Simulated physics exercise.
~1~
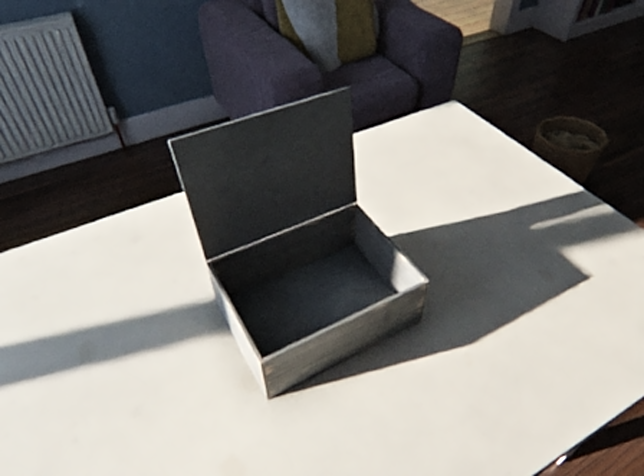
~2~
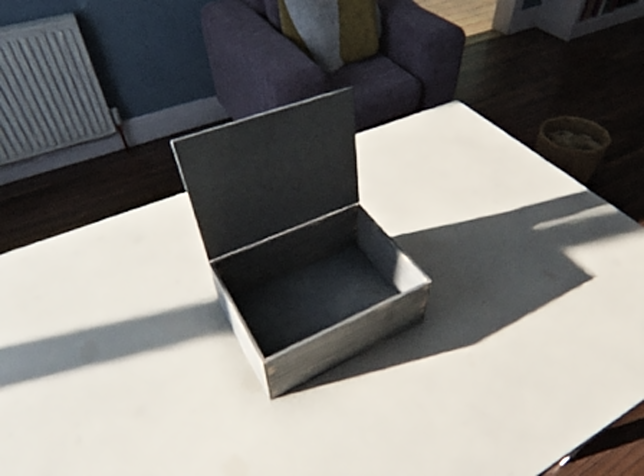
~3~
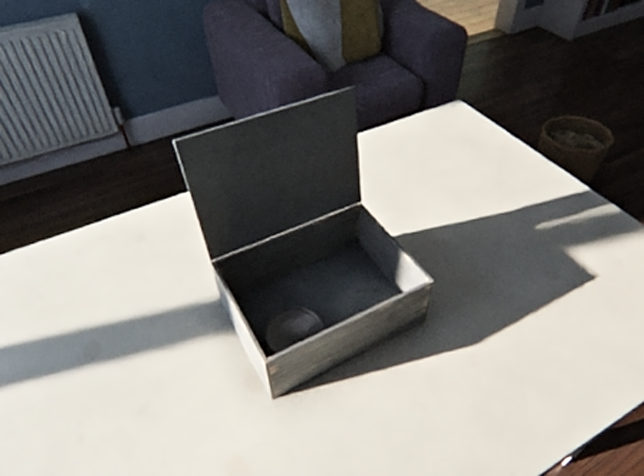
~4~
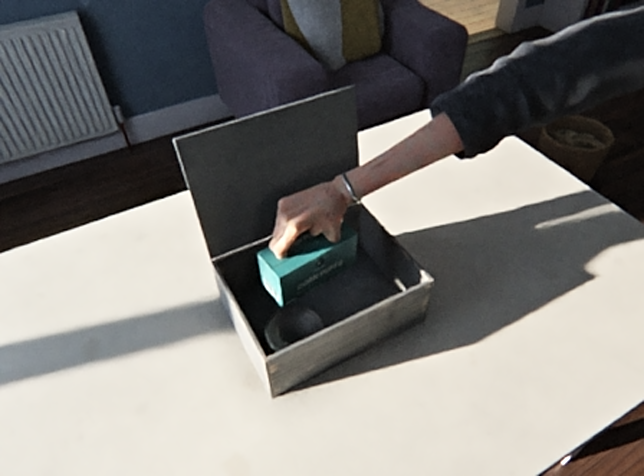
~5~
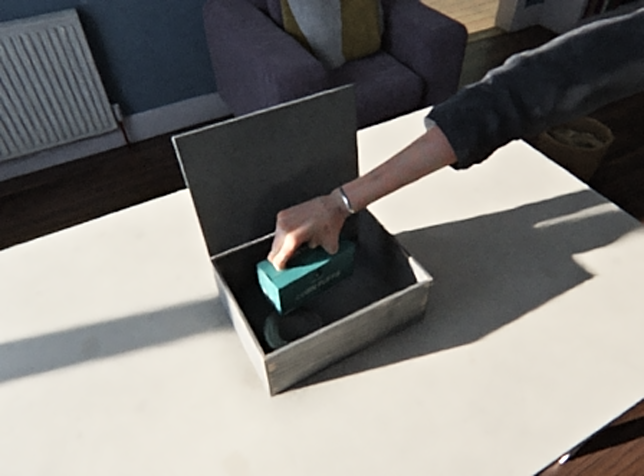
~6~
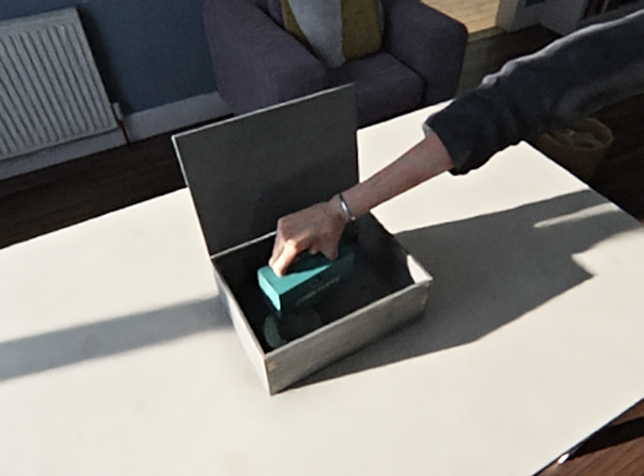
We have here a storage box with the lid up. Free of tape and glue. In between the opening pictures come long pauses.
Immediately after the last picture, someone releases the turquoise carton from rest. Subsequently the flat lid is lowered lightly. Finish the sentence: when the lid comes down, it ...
... shuts properly.
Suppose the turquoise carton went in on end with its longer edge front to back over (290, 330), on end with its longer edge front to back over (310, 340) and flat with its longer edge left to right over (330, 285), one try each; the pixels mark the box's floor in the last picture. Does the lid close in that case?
Lid, try 1: Propped open; try 2: Propped open; try 3: Fully down.
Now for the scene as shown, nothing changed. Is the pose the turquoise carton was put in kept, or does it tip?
Observation: The turquoise carton tilts over.
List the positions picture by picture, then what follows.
The last thing is not in view yet, in the first picture.
The last thing is not in view yet, in the second picture.
The last thing is not in view yet; orange tub (295, 339), in the third picture.
Still above its spot; turquoise carton (309, 259); orange tub (295, 338), in the fourth picture.
Still above its spot; turquoise carton (307, 270), in the fifth picture.
Put in, still held; turquoise carton (307, 275), in the sixth picture.
Then, 0.50 s after the last picture, turquoise carton on its side near (286, 280).
Then, 1.40 s after the last picture, lid 72° above the rim; turquoise carton on its side near (286, 280).
Then, 1.90 s after the last picture, lid 38° above the rim; turquoise carton on its side near (286, 280).
Then, 2.20 s after the last picture, lid 13° above the rim; turquoise carton on its side near (286, 280).
At rest, lid shut; tipped over in the box, turquoise carton; orange tub in place. Seen from the same camera at the end, turquoise carton near (286, 280).
